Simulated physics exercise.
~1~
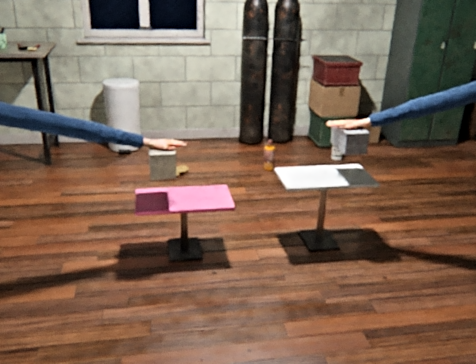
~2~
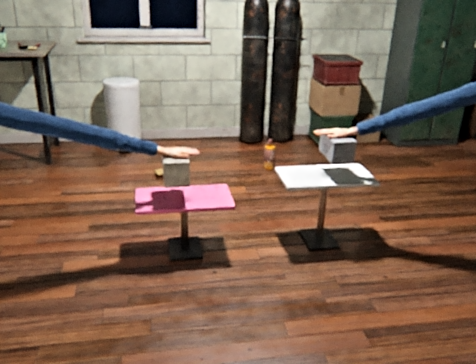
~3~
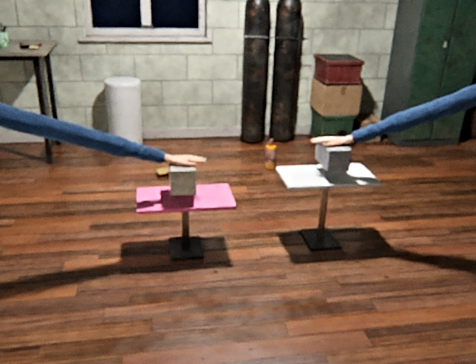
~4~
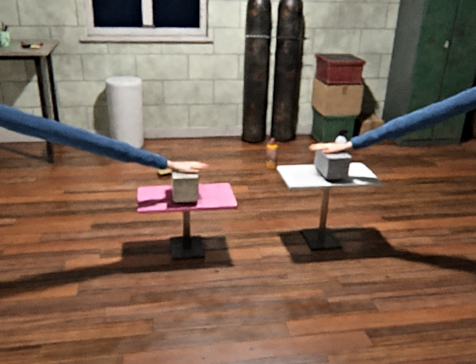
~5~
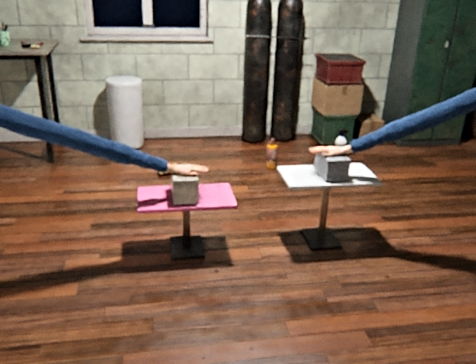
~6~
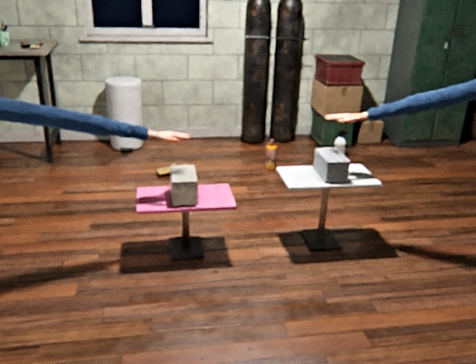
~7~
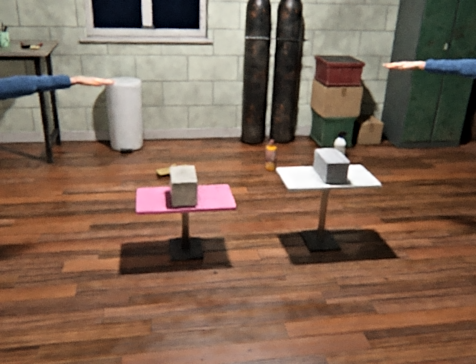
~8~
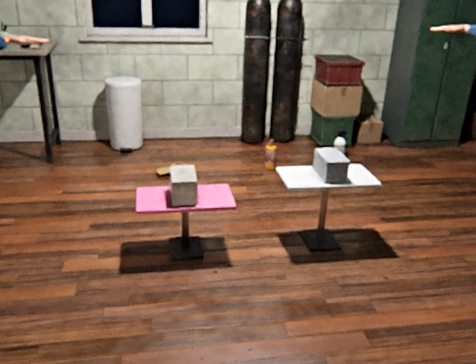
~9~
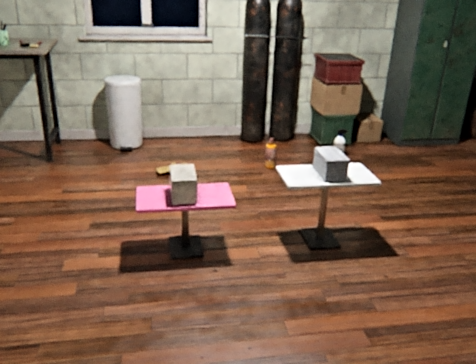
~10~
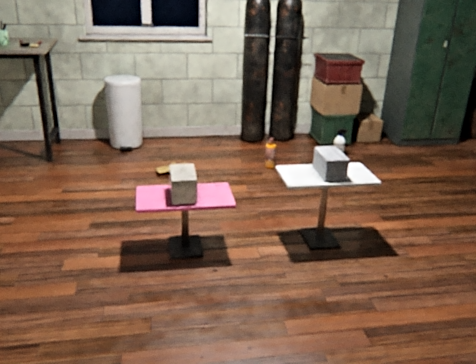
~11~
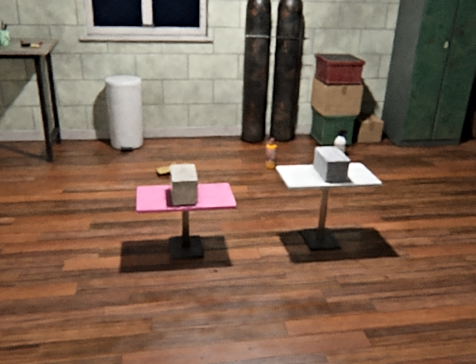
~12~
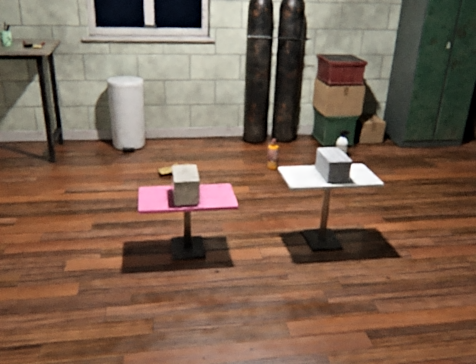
Two hands lowering grey blocks onto a pink side table and a white one, then withdrawing, leaving both tables standing level.
